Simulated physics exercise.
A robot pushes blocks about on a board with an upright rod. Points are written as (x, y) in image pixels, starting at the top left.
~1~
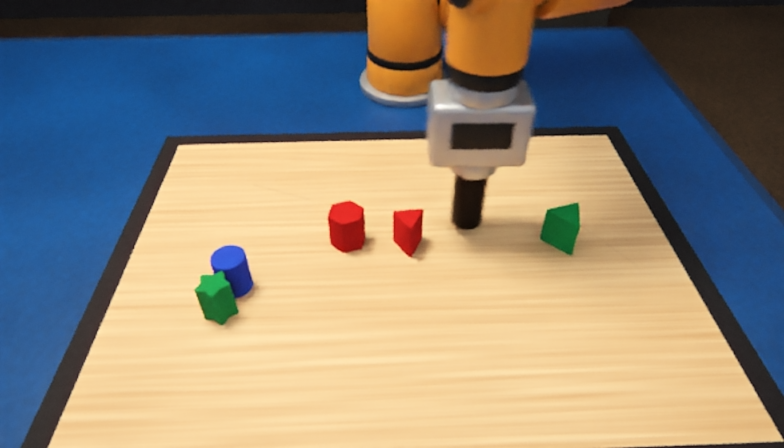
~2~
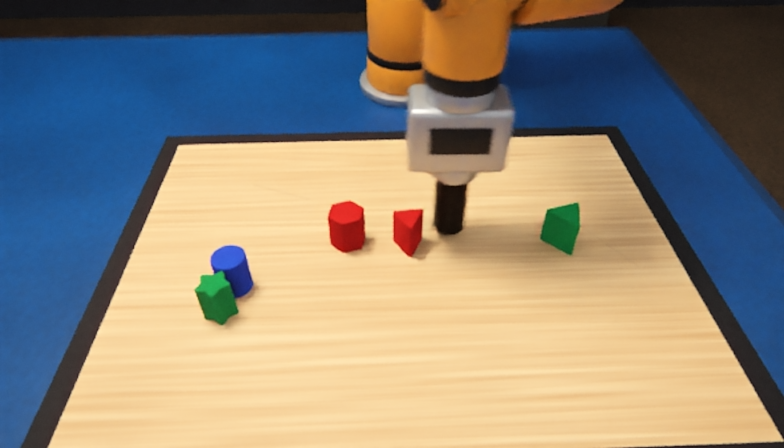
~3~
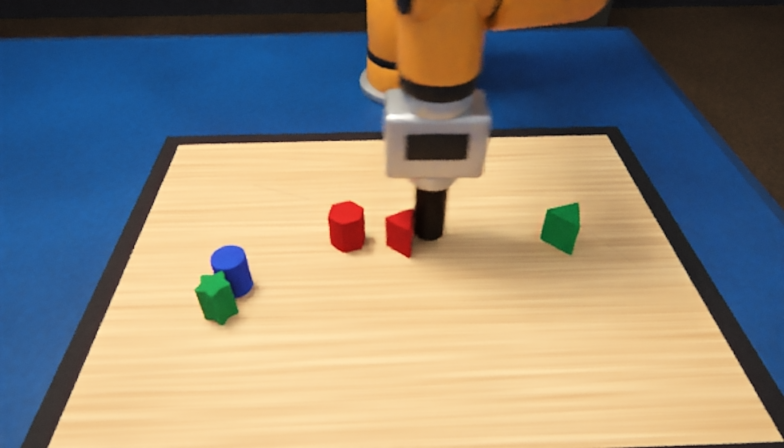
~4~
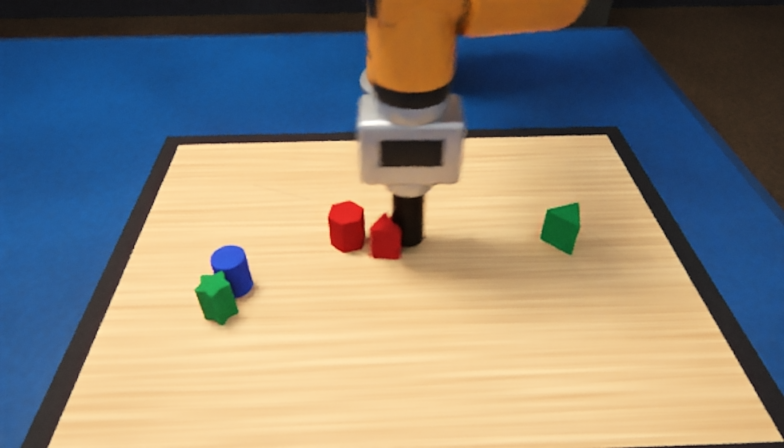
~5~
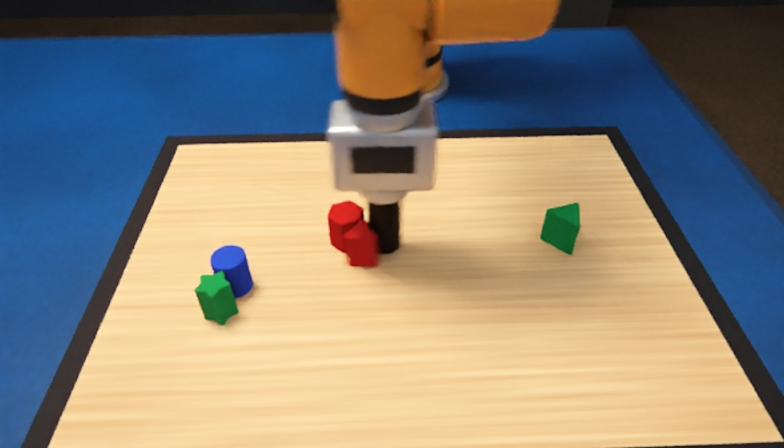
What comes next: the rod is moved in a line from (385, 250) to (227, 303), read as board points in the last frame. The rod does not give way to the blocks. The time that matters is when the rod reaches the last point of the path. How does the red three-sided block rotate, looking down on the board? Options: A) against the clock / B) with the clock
I'll go with A - against the clock.
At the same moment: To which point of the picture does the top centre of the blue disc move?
(194, 258)
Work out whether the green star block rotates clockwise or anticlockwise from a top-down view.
Viewed from the top, it goes clockwise.
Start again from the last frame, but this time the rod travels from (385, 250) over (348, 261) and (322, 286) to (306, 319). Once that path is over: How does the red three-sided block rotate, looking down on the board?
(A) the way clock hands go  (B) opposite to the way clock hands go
I'll go with A - the way clock hands go.
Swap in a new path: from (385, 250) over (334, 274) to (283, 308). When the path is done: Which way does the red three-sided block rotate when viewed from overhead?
Looking down: Clockwise.
The first path, step by step. One third of the way, rod at (334, 259); red six-sided block at (334, 211), turned 50° clockwise; red three-sided block at (307, 247).
Two thirds of the way, rod at (280, 277); red six-sided block at (334, 211), turned 50° clockwise; red three-sided block at (249, 268), turned 15° anticlockwise.
At the end, rod at (225, 296); green star block at (170, 302), turned 50° clockwise; blue disc at (194, 258); red six-sided block at (334, 211), turned 50° clockwise; red three-sided block at (201, 296), turned 50° anticlockwise.
